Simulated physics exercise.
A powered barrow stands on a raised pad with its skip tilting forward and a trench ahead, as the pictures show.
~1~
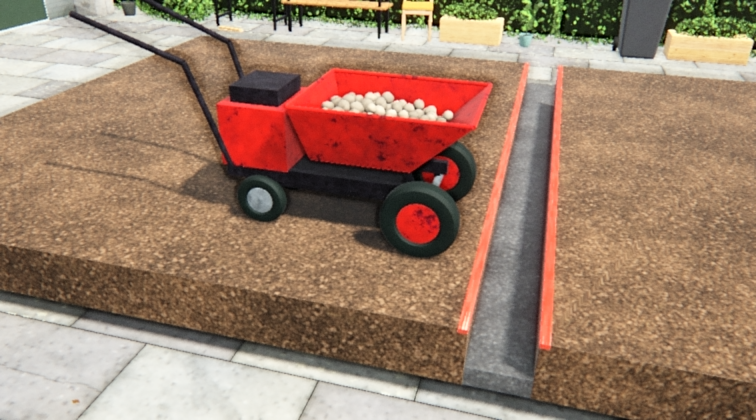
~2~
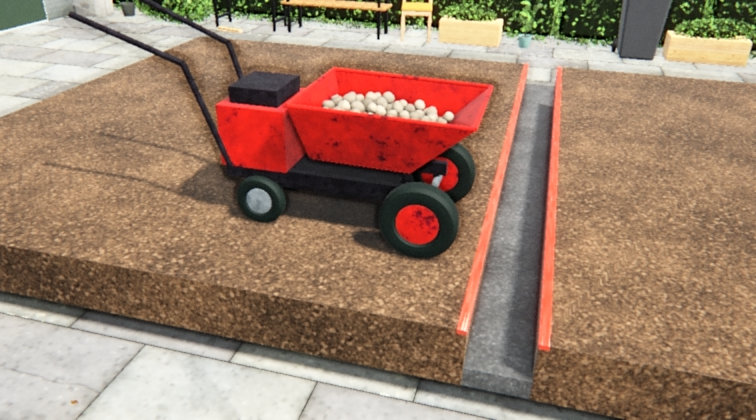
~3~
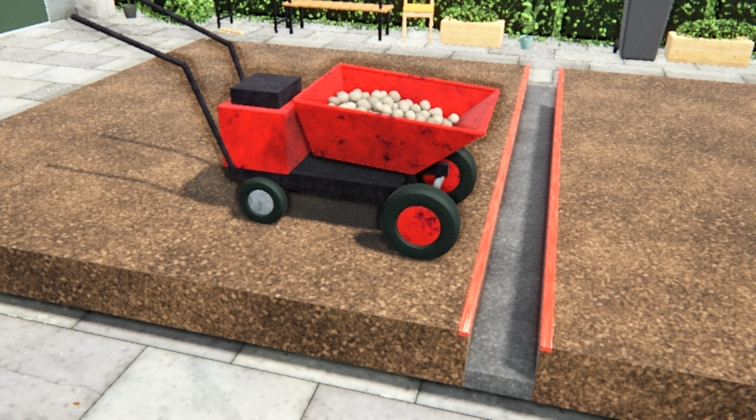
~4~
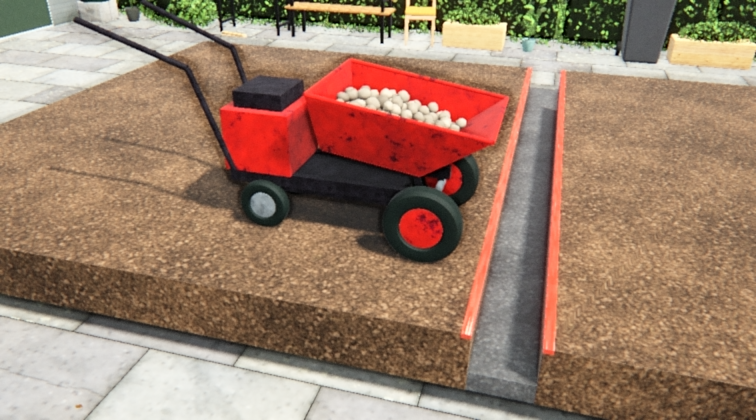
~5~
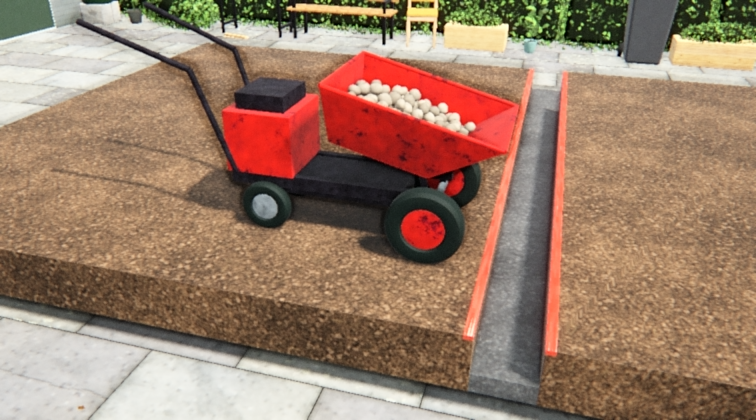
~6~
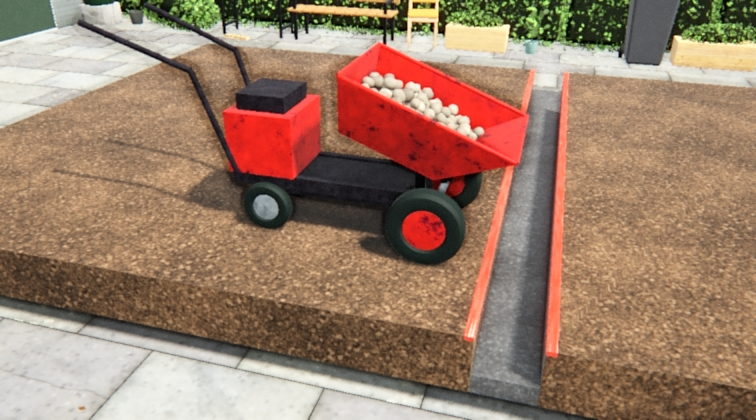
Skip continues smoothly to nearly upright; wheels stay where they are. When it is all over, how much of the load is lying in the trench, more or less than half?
The trench is likely to gain only a lesser share of it.
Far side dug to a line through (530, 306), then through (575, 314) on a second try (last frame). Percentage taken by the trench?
In order, some 0 and some 60 percent.
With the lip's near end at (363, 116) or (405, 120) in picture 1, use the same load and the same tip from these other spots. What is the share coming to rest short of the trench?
30 % and 10 %, in that order.
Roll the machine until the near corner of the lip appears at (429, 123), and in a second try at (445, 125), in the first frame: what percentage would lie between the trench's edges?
First spot: About 90 percent; second spot: About 70 percent.
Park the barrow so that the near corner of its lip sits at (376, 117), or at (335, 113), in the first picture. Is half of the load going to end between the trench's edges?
At the earlier place the greater portion ends between the edges, at the later place the lesser portion.
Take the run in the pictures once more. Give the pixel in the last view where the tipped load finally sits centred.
It settles centred around (592, 248).
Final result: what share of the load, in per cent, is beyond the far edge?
Roughly 70 in a hundred.
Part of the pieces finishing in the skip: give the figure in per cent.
10 per cent or so.
Just after the last frame, skip tipped steeply; every one in the skip.
A moment on, skip tipped right over; roughly half in the skip; just a few in or heaped over the trench; roughly half beyond it.
Further on, skip tipped right over; about a tenth in the skip; about a tenth in or heaped over the trench; the larger part beyond it.
When it is over, skip tipped right over; about a tenth in the skip; about a tenth in or heaped over the trench; the larger part beyond it.
